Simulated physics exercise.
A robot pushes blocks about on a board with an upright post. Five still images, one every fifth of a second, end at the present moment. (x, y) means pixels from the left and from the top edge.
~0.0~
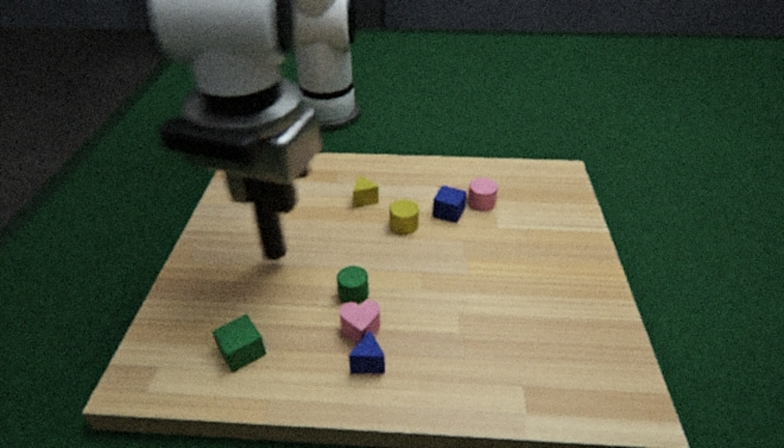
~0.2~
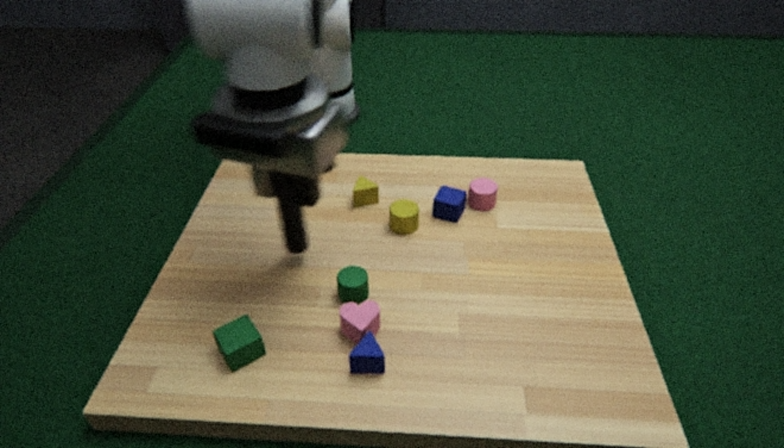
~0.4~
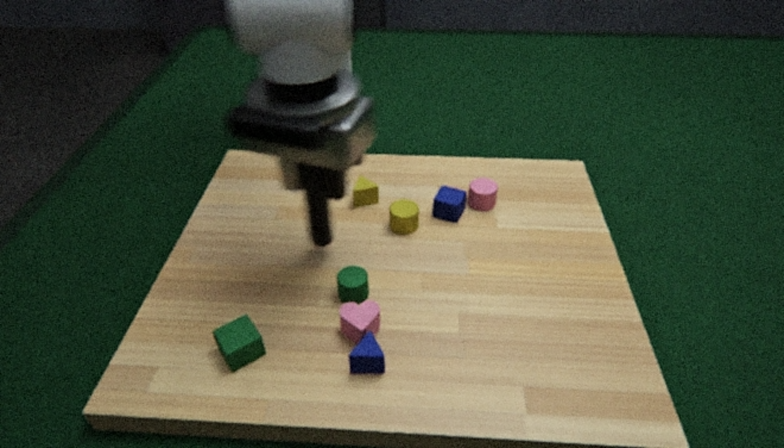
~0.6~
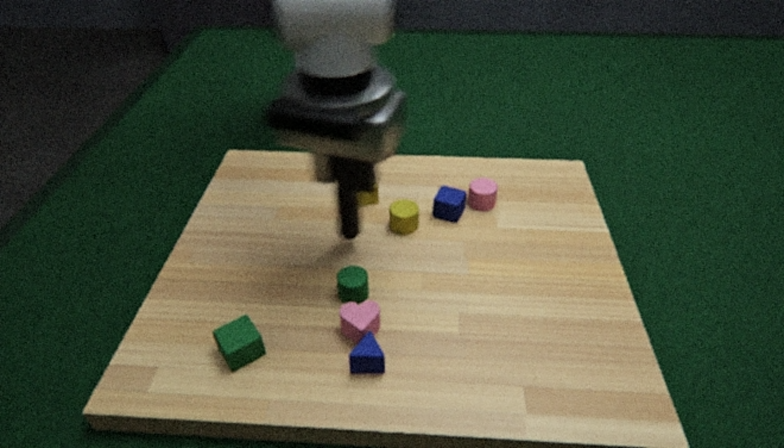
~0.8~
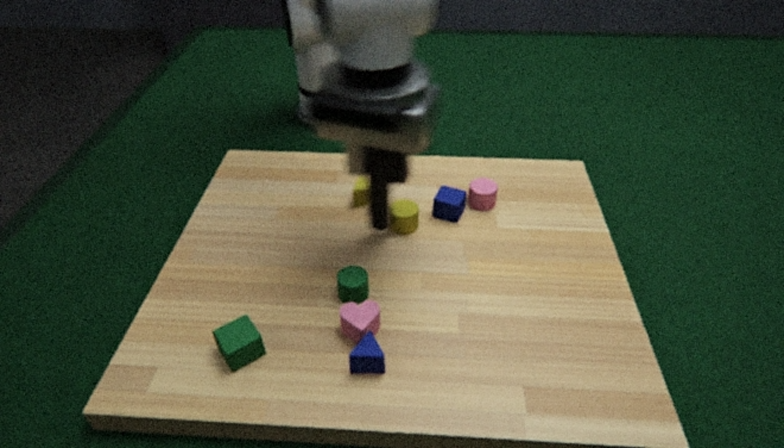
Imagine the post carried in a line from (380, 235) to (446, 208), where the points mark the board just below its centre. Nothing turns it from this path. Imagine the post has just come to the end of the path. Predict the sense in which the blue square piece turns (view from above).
It spins clockwise.
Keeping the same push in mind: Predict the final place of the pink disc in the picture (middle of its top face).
I expect it at (503, 184).
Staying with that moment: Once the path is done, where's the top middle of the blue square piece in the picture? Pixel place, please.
If I read the scene right, the answer is (474, 183).
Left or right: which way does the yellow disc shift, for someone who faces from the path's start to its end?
Picture yourself facing from the start of the path to its end: The yellow disc moves off to your left.
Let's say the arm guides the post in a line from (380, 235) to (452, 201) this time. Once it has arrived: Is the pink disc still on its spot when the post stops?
Final answer: No.
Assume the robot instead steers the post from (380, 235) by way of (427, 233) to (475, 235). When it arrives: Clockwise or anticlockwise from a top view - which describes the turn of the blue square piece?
Overhead view: Clockwise.
On the path given first. One third of the way, post (404, 215); yellow disc (425, 199); blue square piece (456, 193).
Two thirds of the way, post (426, 206); yellow disc (439, 186); blue square piece (467, 186), turned 70° clockwise; pink disc (495, 184).
At the end, post (447, 198); yellow three-sided block not moved; yellow disc (448, 176); blue square piece (474, 183), turned 90° clockwise; pink disc (503, 184).
